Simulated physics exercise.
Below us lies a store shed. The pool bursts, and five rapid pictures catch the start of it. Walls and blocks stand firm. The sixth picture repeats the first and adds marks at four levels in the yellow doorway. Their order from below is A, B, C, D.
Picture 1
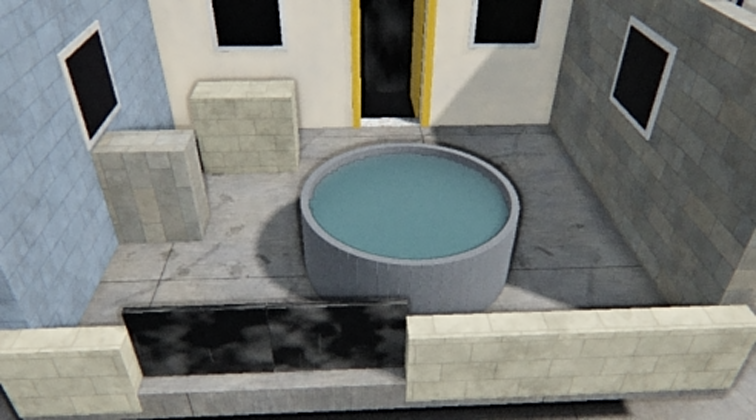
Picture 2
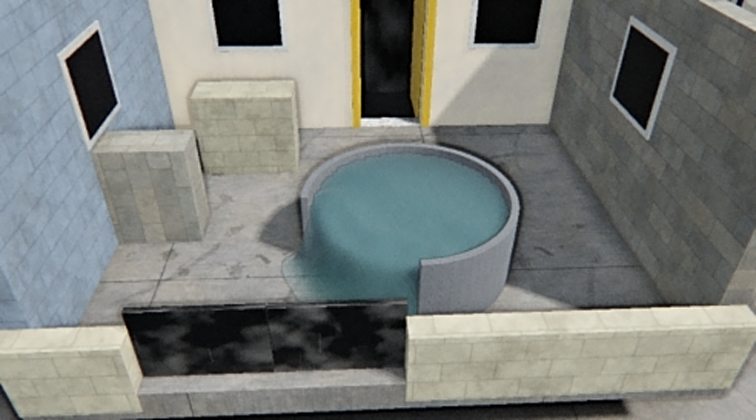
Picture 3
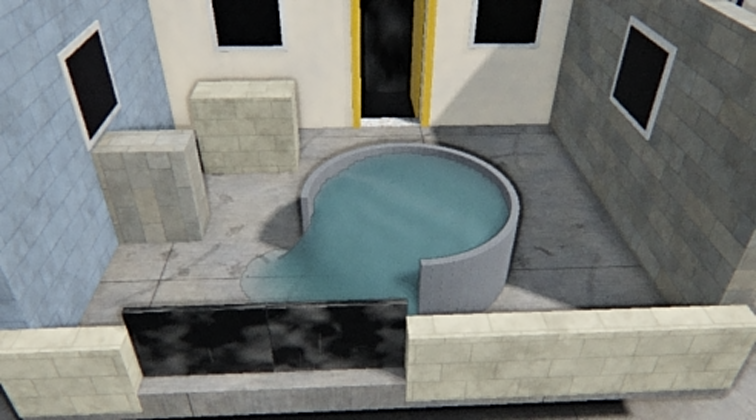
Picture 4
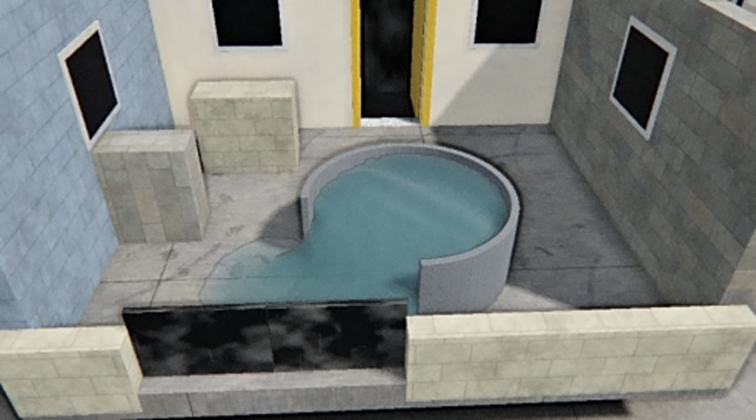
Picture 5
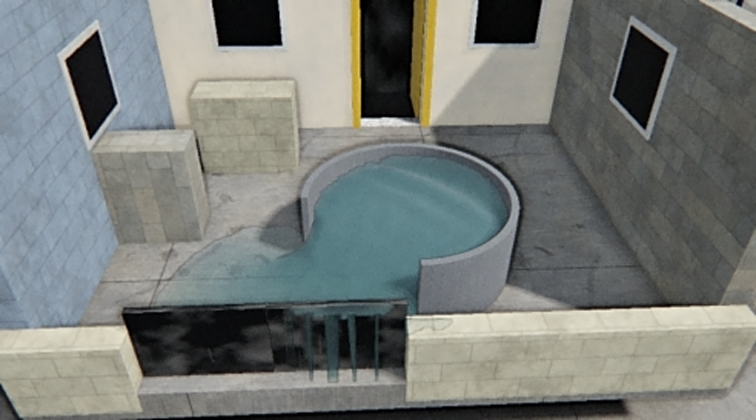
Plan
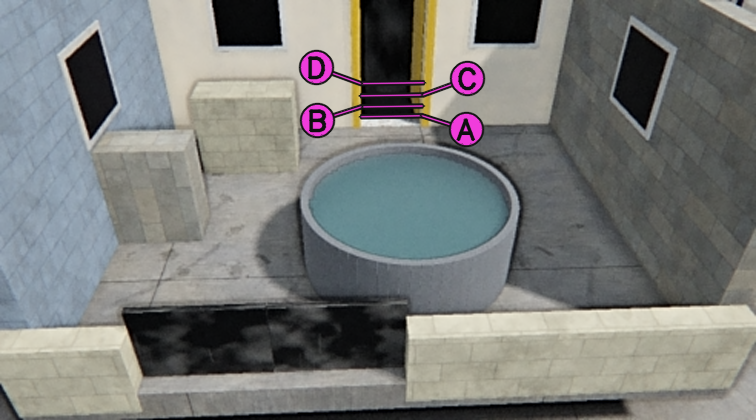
Teal water pours from a gap in the round grey pool and spreads left across the paved yard.
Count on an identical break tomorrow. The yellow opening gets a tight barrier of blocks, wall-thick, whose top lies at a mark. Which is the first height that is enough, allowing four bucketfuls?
A will do.
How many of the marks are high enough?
All of them.
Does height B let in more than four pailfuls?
No.
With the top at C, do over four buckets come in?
No, not at all.
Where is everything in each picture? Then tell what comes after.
In the first frame, water in the pool at rest, its middle at (409, 201); foot of the yellow doorway at (391, 126); shut gate at (269, 317).
In the second frame, front seen at (296, 256), 2 % of the ground wet.
In the third frame, front seen at (261, 261), 6 % of the ground wet.
In the fourth frame, front seen at (226, 262), 10 % of the ground wet.
In the fifth frame, front seen at (170, 291), 15 % of the ground wet.
On the marked copy, A at (391, 116); B at (391, 106); C at (392, 95); D at (392, 83); from the bottom up A, B, C, D.
With A, a splash gets over, under a bucket.
With B, nothing gets over.
With C, nothing gets over.
With D, nothing gets over.
